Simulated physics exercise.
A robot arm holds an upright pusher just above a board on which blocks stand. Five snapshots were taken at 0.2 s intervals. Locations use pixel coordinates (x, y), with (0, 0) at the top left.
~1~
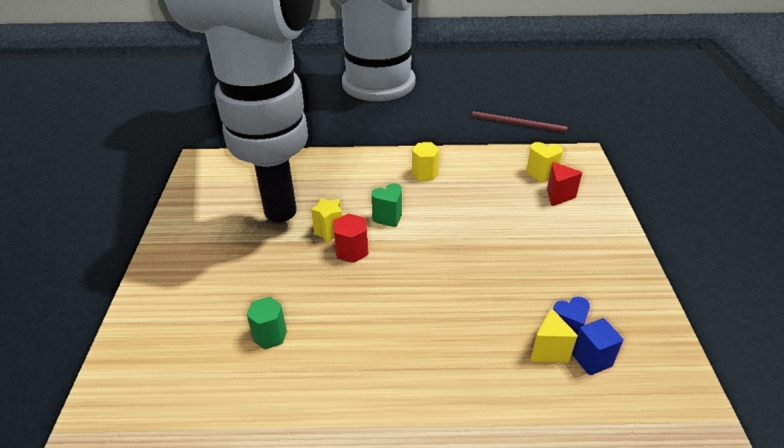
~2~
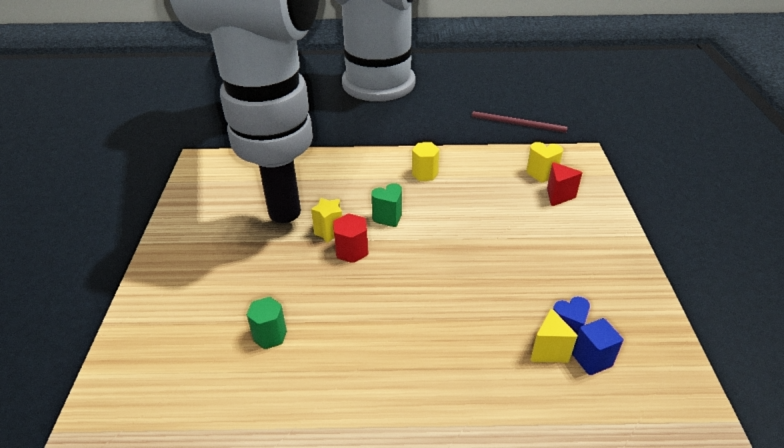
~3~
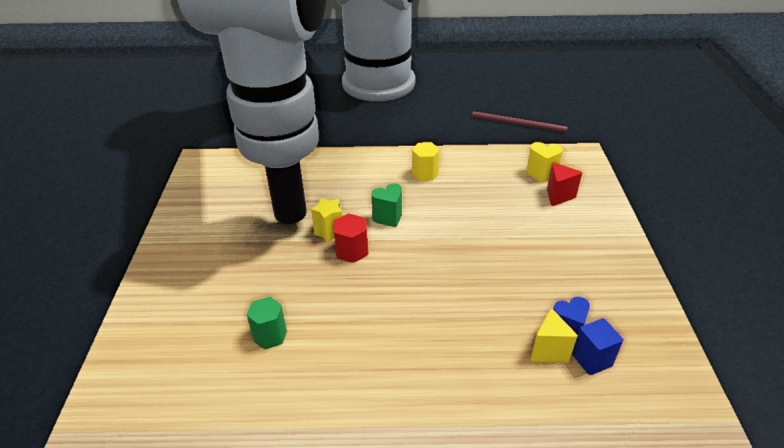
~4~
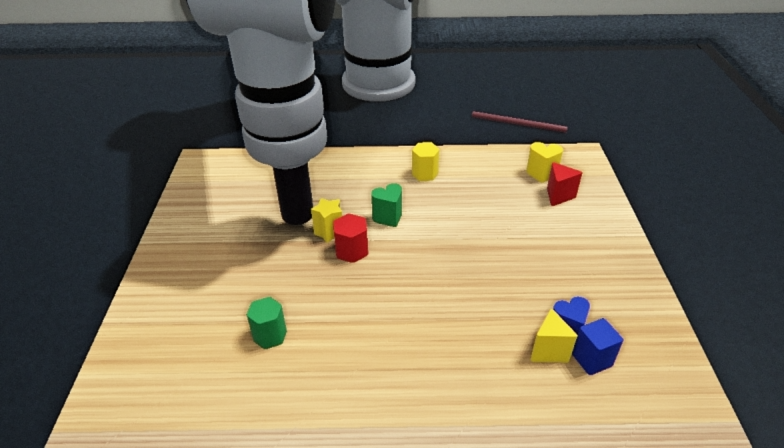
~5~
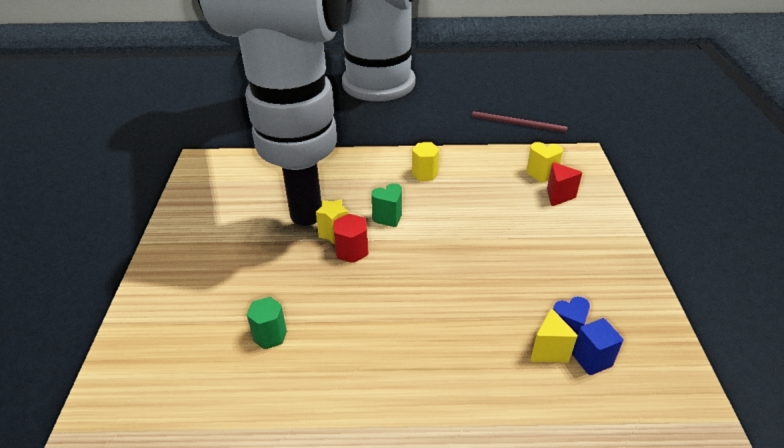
A robot arm moves its black pusher slightly right and nudges the yellow star block.
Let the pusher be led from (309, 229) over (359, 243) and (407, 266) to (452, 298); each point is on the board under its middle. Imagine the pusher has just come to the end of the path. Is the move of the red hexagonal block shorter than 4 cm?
No, it doesn't check out.
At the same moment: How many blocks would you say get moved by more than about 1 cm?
My answer is two.
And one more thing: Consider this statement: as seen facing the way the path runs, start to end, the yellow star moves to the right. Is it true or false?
This is false.
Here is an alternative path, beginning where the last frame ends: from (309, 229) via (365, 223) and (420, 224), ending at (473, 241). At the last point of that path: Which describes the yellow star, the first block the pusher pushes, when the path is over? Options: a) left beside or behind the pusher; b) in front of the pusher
a (left beside or behind the pusher)
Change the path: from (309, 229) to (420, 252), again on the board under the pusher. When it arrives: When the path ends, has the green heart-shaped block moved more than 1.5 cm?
I believe not.
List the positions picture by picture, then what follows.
Lower end of the pusher at (281, 213), tops of blocks, yellow star at (327, 207), red hexagonal block at (350, 225), green heart-shaped block at (388, 192), in the first picture.
Pusher at (285, 214), blocks as before, in the second picture.
Pusher at (291, 215), blocks as before, in the third picture.
Pusher at (298, 216), blocks as before, in the fourth picture.
Pusher at (307, 217), yellow star at (332, 208), red hexagonal block at (350, 225), green heart-shaped block at (388, 192), in the fifth picture.
On the path given first. One third of the way, pusher at (359, 231); yellow star at (386, 221); red hexagonal block at (391, 244), turned 45° clockwise.
Two thirds of the way, pusher at (408, 254); yellow star at (435, 231), turned 40° anticlockwise; red hexagonal block at (409, 265), turned 105° clockwise.
At the end, pusher at (453, 286); yellow star at (440, 233), turned 70° anticlockwise; red hexagonal block at (425, 291), turned 190° clockwise; green heart-shaped block not moved.
